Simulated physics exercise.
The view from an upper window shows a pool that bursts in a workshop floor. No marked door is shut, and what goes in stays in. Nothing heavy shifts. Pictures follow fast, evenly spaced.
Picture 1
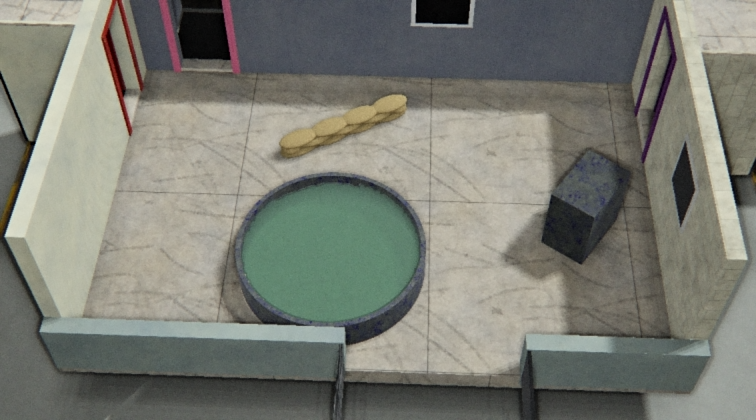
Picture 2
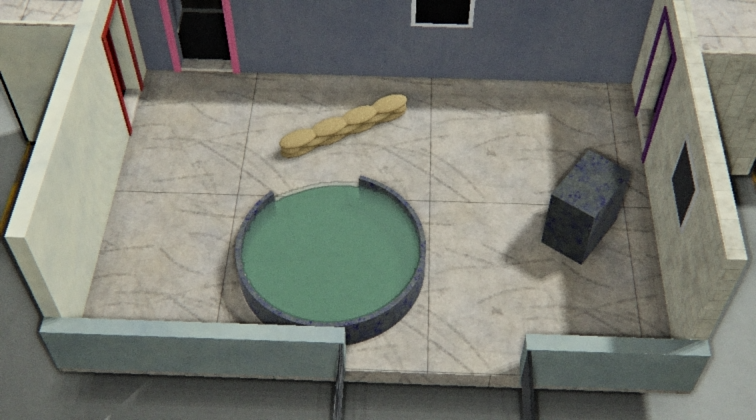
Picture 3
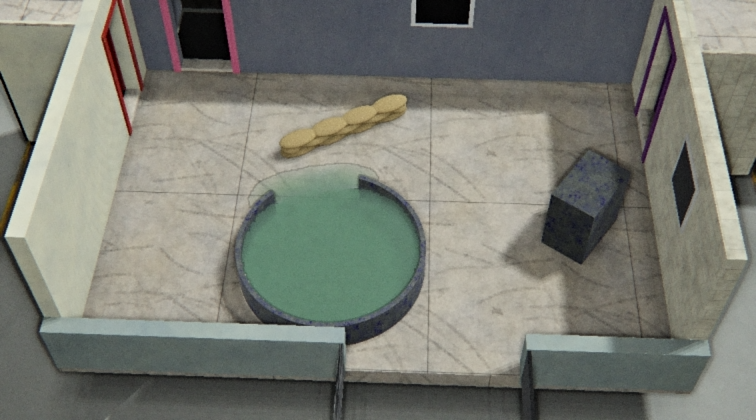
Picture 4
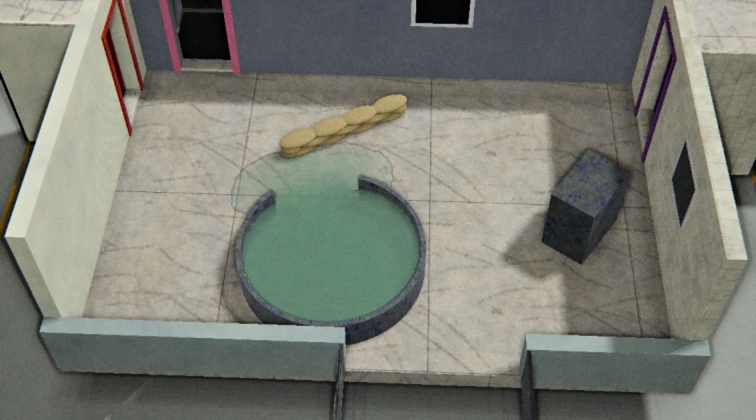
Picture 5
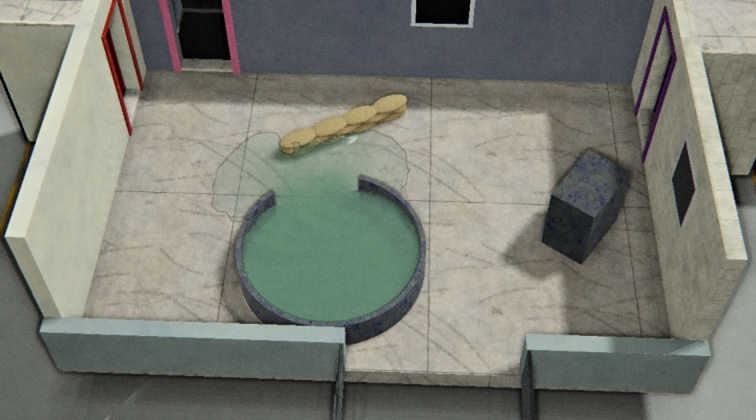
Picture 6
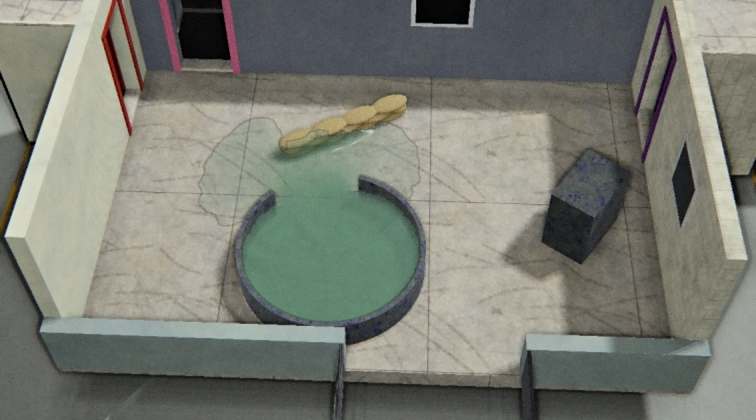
Workshop floor seen from above, a round tank of green water opening on its far side and water spreading around sandbags.
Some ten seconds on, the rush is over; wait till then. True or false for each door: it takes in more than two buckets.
For the red door, true; for the pink door, true; for the purple door, false.
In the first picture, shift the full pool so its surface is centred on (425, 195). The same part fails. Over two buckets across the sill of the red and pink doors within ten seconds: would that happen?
Red door: Falls short; pink door: Falls short.
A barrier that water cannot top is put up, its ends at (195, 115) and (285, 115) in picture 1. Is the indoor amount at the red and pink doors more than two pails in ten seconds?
Reading - red door: Comes in high; pink door: Comes in low.
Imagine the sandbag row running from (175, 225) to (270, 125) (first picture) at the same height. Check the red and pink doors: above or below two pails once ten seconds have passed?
Red door: Over the line; pink door: Under the line.
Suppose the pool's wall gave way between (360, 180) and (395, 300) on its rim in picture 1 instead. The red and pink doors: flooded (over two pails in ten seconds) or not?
The red door falls short and the pink door falls short.
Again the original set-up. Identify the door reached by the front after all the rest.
That would be the purple one.
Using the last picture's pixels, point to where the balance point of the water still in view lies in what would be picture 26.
I'd put my finger on (338, 198).
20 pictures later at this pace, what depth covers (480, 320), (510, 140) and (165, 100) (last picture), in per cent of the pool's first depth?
Approx. values, in order: 0 %, 8 %, 35 %.
A moment on, water covers 15 % of the floor; the red door not reached, the pink door not reached, the purple door not reached.
Next, water covers 30 % of the floor; the red door wet at the sill, nothing in, the pink door under two buckets in, the purple door not reached.
Then, water covers 50 % of the floor; the red door over two buckets in, the pink door over two buckets in, the purple door wet at the sill, nothing in.
Later, water covers 70 % of the floor; the red door over two buckets in, the pink door over two buckets in, the purple door wet at the sill, nothing in.
In the end, water covers 95 % of the floor; the red door far over two buckets in, the pink door over two buckets in, the purple door wet at the sill, nothing in.
